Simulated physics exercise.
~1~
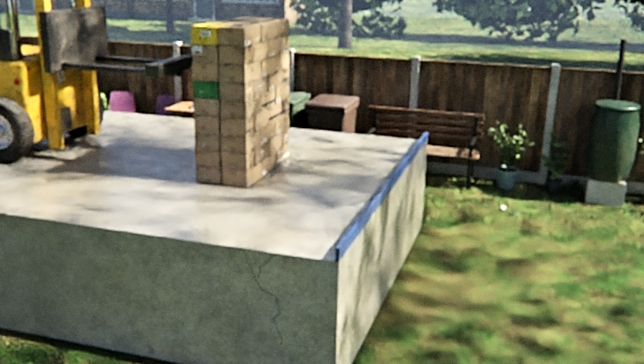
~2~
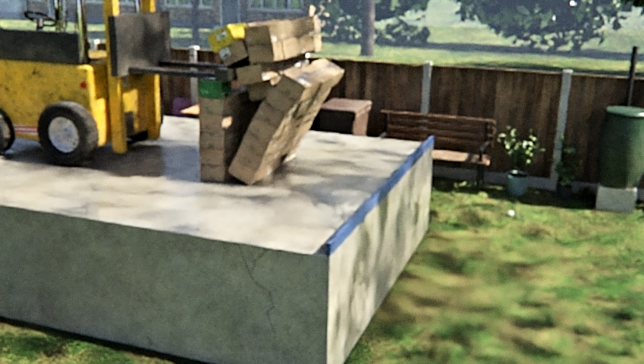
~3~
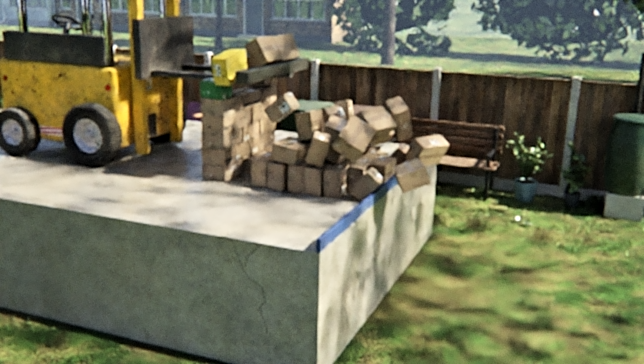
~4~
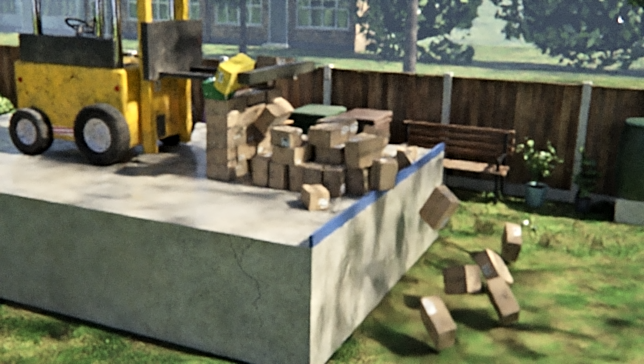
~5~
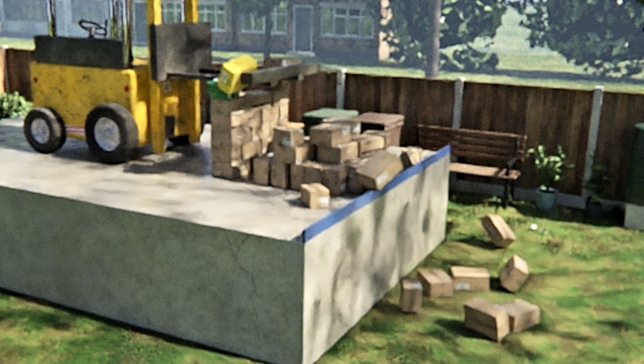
A yellow forklift pushes a beam into stacked parcels, toppling many and spilling some onto grass.
